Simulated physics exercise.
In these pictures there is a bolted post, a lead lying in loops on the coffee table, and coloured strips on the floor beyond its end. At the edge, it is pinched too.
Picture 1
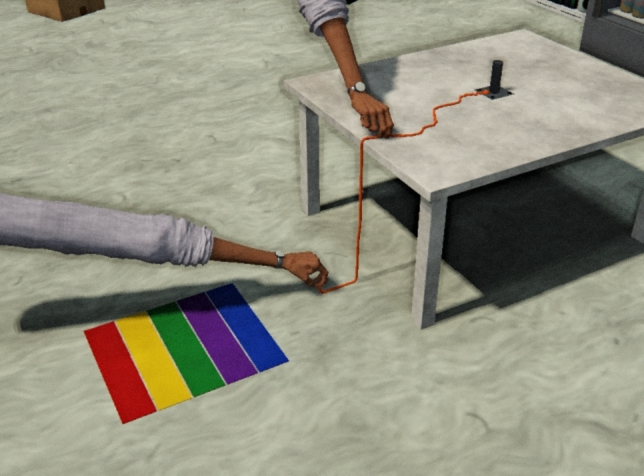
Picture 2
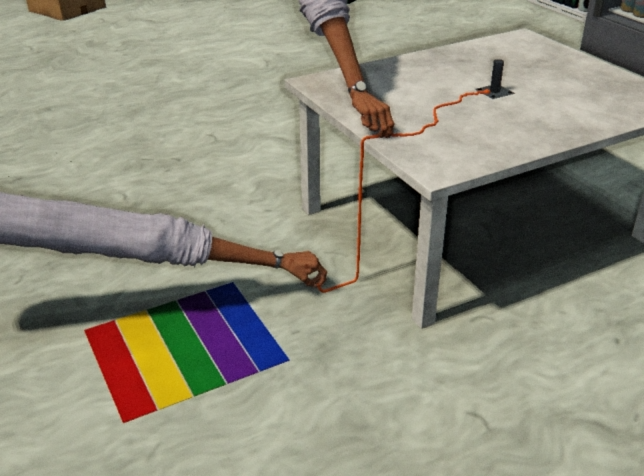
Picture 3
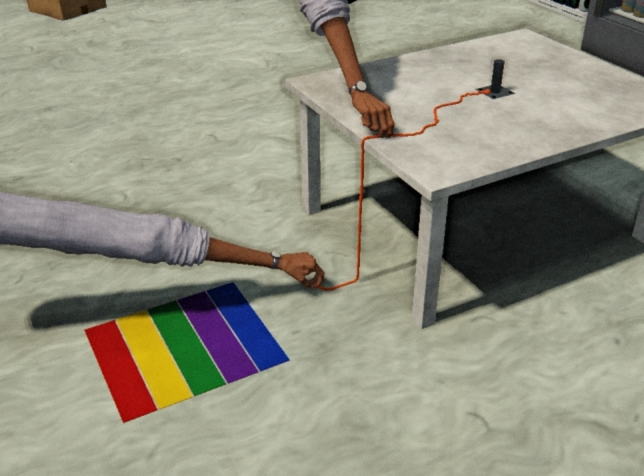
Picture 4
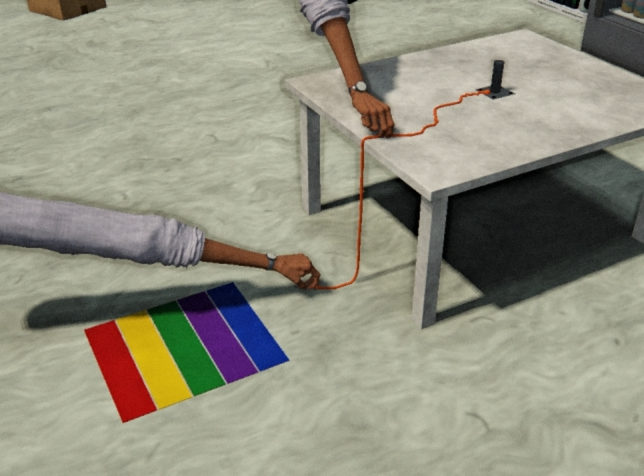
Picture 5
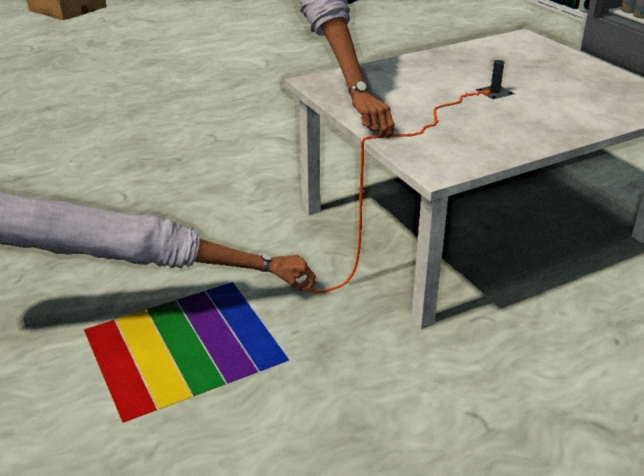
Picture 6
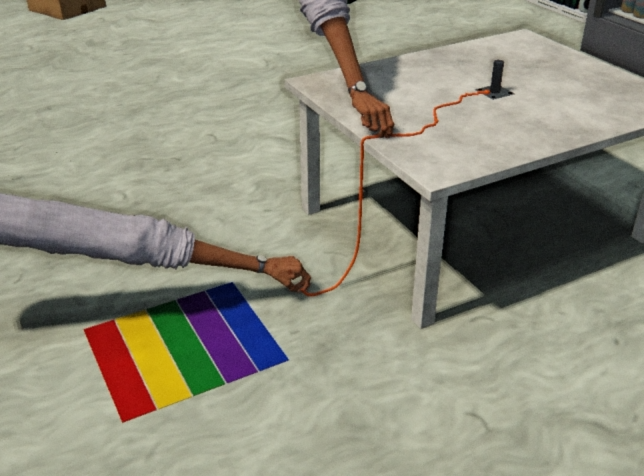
An orange lead's lower end, pinched by a hand reaching in from the left, shifts slightly left toward the coloured strips on the floor, and its hanging part eases from a sharp bend into a smoother curve. Another hand keeps it pinched at the table's edge, while the loose stretch on top stays still.
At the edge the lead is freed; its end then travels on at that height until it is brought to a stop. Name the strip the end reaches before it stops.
Green.
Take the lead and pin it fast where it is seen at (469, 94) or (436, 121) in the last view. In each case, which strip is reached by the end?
The end reaches green and then purple.
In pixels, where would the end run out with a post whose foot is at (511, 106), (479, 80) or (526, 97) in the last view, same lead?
Roughly (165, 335), then (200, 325), then (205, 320).
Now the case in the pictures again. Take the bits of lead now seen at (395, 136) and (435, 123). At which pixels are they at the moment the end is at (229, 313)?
(364, 141) and (406, 123).
Early on, end near (229, 313); over blue.
Midway, end near (200, 323); over purple.
At the end of the slack, end near (182, 329); over green. It gets as far as the green strip.
